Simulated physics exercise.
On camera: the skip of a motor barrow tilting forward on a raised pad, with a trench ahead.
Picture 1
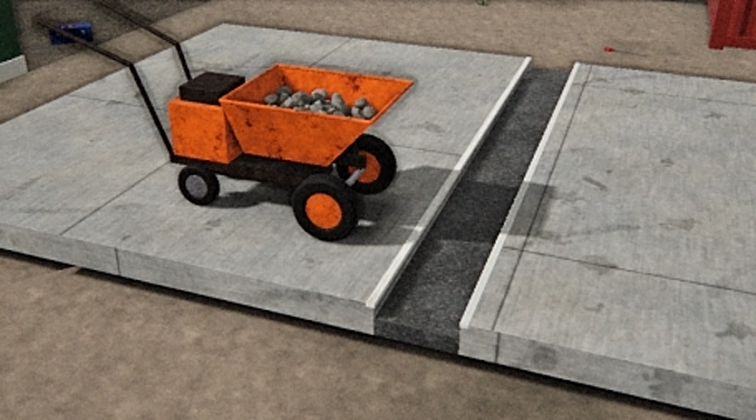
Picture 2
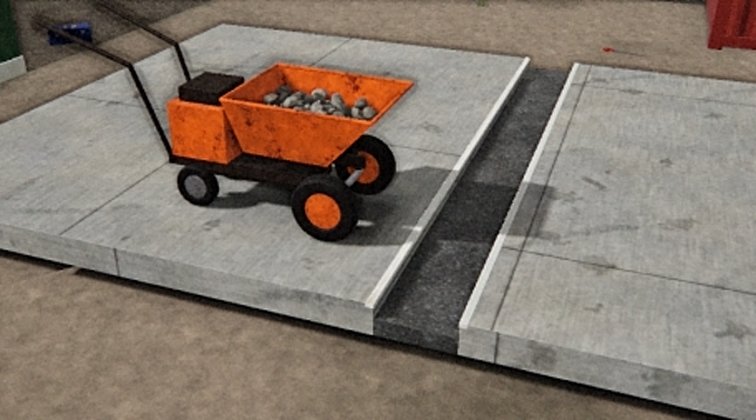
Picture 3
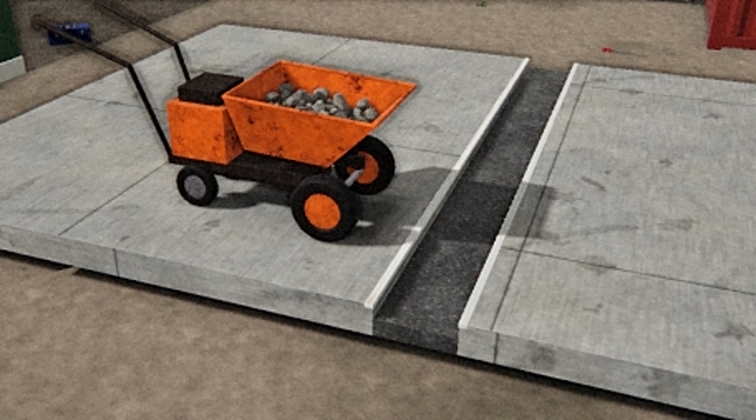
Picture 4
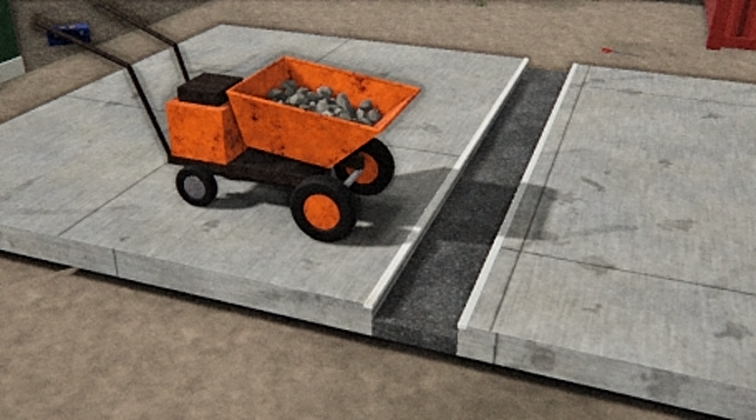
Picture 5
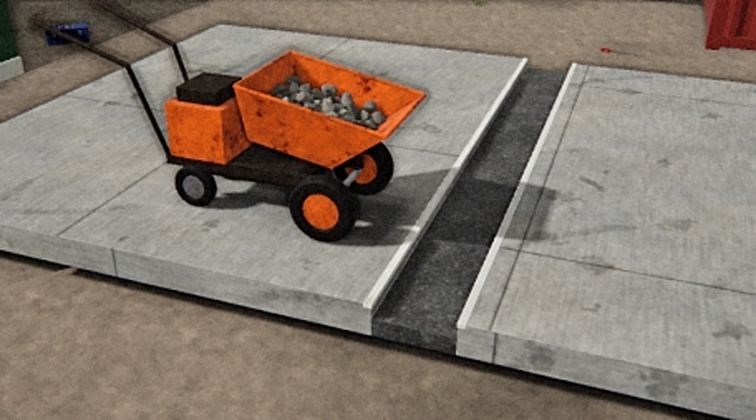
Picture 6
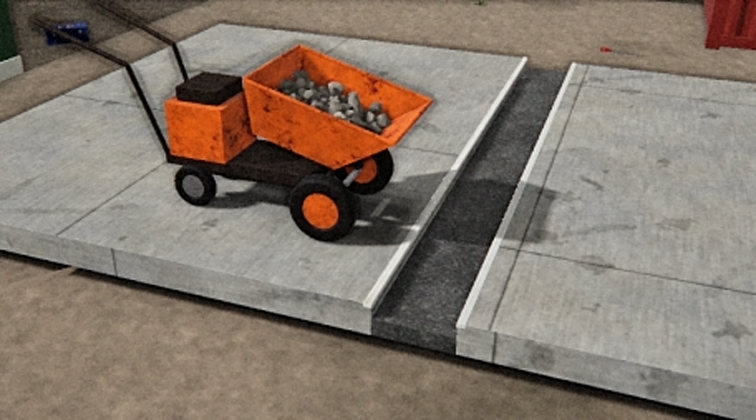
On a raised concrete pad beside a trench, the orange skip of a motor barrow tilting forward with its load of stones.
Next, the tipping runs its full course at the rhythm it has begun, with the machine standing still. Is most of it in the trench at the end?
The trench takes the larger part.
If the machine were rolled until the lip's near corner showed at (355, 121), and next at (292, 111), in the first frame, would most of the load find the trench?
The first try: Over half. The second: Not half.
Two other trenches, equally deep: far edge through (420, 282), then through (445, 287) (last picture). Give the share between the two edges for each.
The first gives 0 %, the second 40 %.
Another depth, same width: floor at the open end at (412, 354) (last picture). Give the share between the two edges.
About 100 per cent.
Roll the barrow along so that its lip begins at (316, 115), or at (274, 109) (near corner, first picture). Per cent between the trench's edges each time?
About 50 and 10 per cent.
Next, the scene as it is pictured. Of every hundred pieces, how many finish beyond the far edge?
It comes to 5 per cent or so.
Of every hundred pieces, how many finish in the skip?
Close to 30 per cent.
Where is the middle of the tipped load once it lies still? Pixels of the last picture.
At about (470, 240).
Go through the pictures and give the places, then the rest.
Lip of the skip (371, 123), level; top of the load (316, 107), broken stones; first edge of the trench (389, 275); far edge (478, 293), the trench over half as wide as the skip, and shallow for its width, in the first picture.
Lip of the skip (372, 124), level; top of the load (299, 110), in the second picture.
Lip of the skip (375, 127), tipped barely; top of the load (301, 109), in the third picture.
Lip of the skip (380, 131), tipped a little; top of the load (304, 108), in the fourth picture.
Lip of the skip (386, 137), tipped a little; top of the load (298, 109), in the fifth picture.
Lip of the skip (394, 144), tipped clearly; top of the load (294, 104); first edge of the trench (386, 275); far edge (475, 293), in the sixth picture.
Just after the last frame, skip tipped steeply; every one in the skip.
A moment on, skip tipped right over; almost all in the skip; about a tenth in or heaped over the trench.
Further on, skip tipped right over; roughly a third in the skip; roughly two thirds in or heaped over the trench; about a tenth beyond it.
When it is over, skip tipped right over; roughly a quarter in the skip; roughly two thirds in or heaped over the trench; about a tenth beyond it.
